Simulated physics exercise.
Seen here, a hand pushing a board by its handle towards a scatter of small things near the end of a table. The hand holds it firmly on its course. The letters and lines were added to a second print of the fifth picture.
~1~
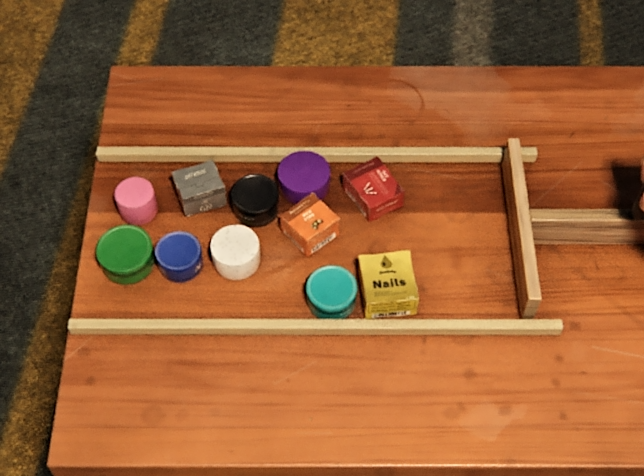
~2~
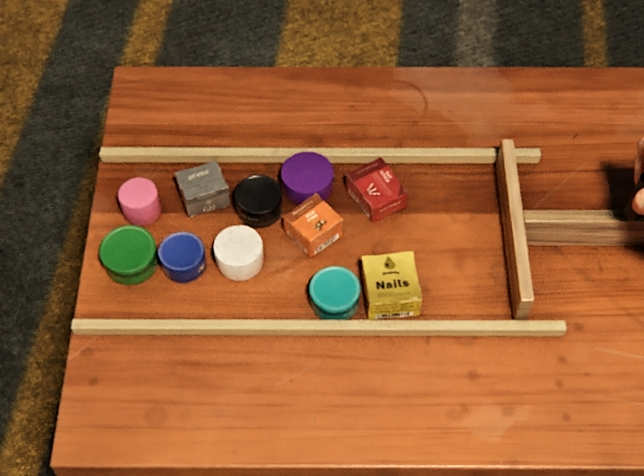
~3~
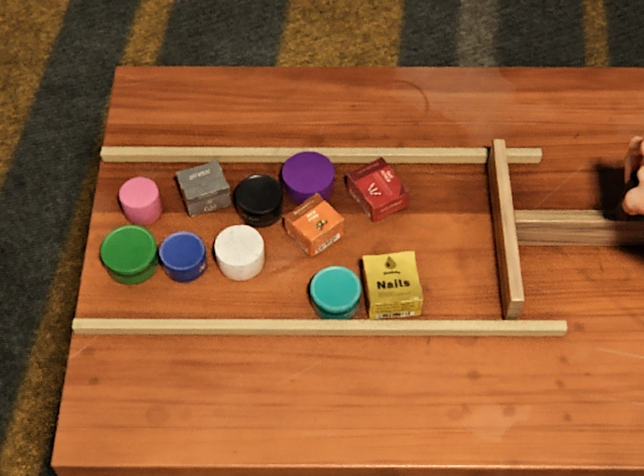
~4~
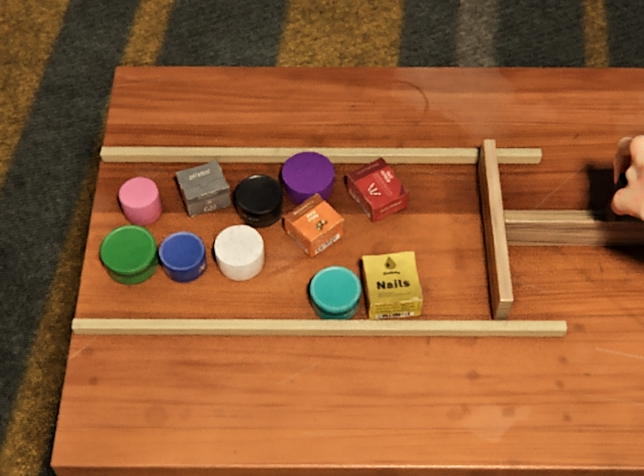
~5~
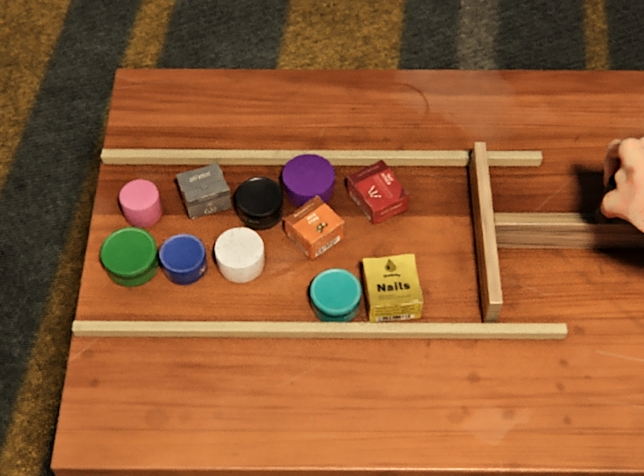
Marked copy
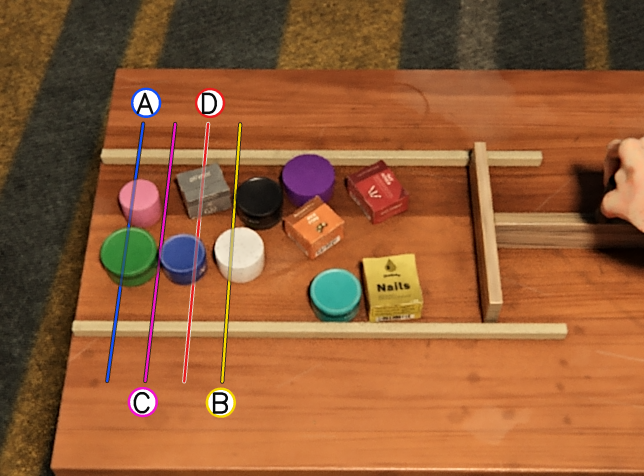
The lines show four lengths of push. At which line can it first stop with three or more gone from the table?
At least to D.
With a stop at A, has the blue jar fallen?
Yes.
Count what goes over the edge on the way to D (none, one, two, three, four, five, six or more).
In all, four.
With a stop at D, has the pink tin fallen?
By then, yes.
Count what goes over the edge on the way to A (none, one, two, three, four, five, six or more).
In all, six or more.
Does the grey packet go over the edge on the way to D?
Yes.
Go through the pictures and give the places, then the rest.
Grey packet (199, 189); red packet (373, 190); purple pot (304, 178), in the first picture.
Board (517, 215); blue jar (183, 258), in the second picture.
Board (507, 215); black jar (260, 201), in the third picture.
Board (497, 215); yellow box (391, 285), in the fourth picture.
Board (488, 218); pink tin (141, 204); green tub (130, 258); grey packet (204, 192), in the fifth picture.
On the marked copy, A at (127, 241); B at (232, 242); C at (162, 241); D at (197, 242).
Taking D. A third of the way, board (382, 217); turquoise jar (297, 297); yellow box (350, 287).
Two thirds of the way, board (278, 217); green tub (103, 258); pink tin (112, 212).
When it is over, board (198, 217); pink tin over the edge; green tub over the edge; four fallen.
As for the rest, A drops eight, but is farther than needed; B drops only one; C drops six, but is farther than needed.
